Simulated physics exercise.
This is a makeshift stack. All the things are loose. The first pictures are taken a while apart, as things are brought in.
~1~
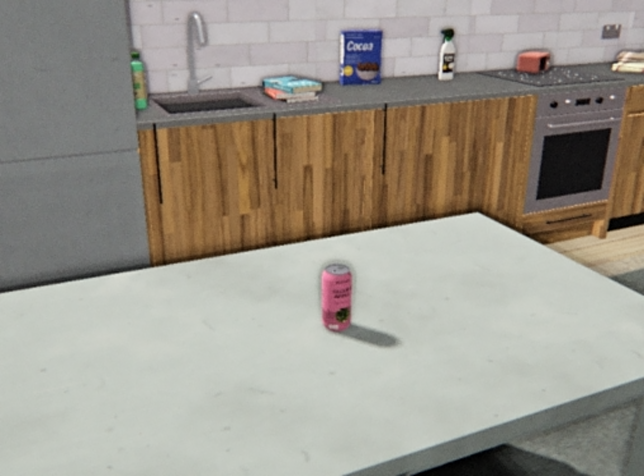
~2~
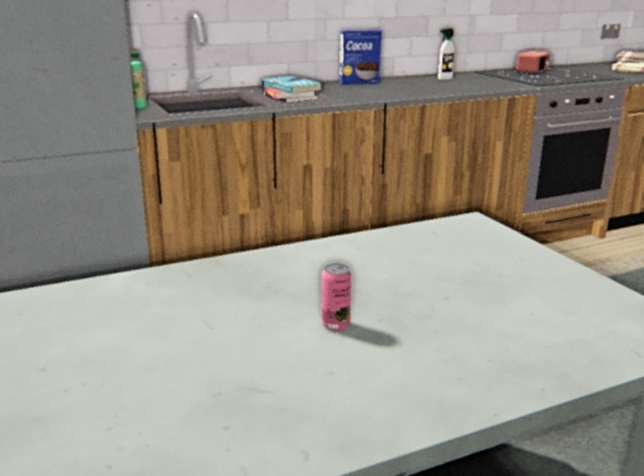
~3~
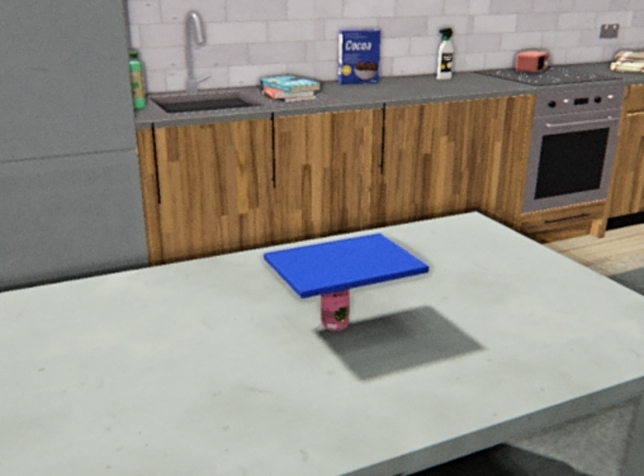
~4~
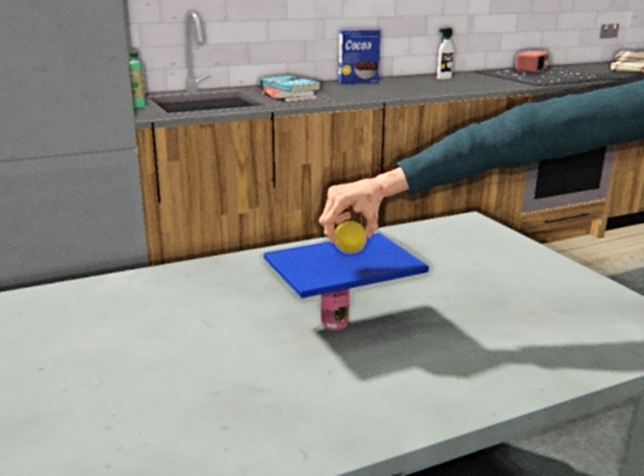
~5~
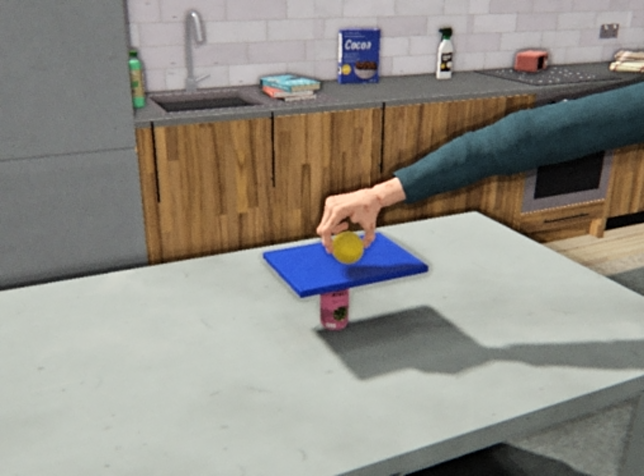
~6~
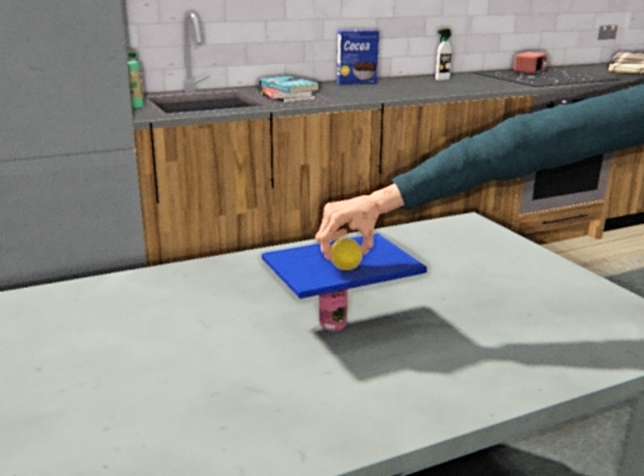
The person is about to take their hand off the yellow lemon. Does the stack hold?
As it turns out, it stays up.
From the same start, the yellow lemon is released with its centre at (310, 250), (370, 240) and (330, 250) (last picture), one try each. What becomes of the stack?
First try: It stays up; second try: It loses its balance; third try: It holds.
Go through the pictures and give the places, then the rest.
In the first picture, the last thing is not in view yet; pink can (337, 298).
In the second picture, the last thing is not in view yet; pink can (336, 297).
In the third picture, the last thing is not in view yet.
The fourth picture shows coming down; yellow lemon (350, 237).
The fifth picture shows coming down; yellow lemon (348, 248).
The sixth picture shows set down, still held; yellow lemon (346, 254).
Then, 0.30 s past the last view, nothing moves.
Then, 0.70 s past the last view, yellow lemon resting near (346, 255).
Finally, all 3 still in place. Final places as the last picture's camera would see them, yellow lemon near (346, 255). The stack keeps its balance.
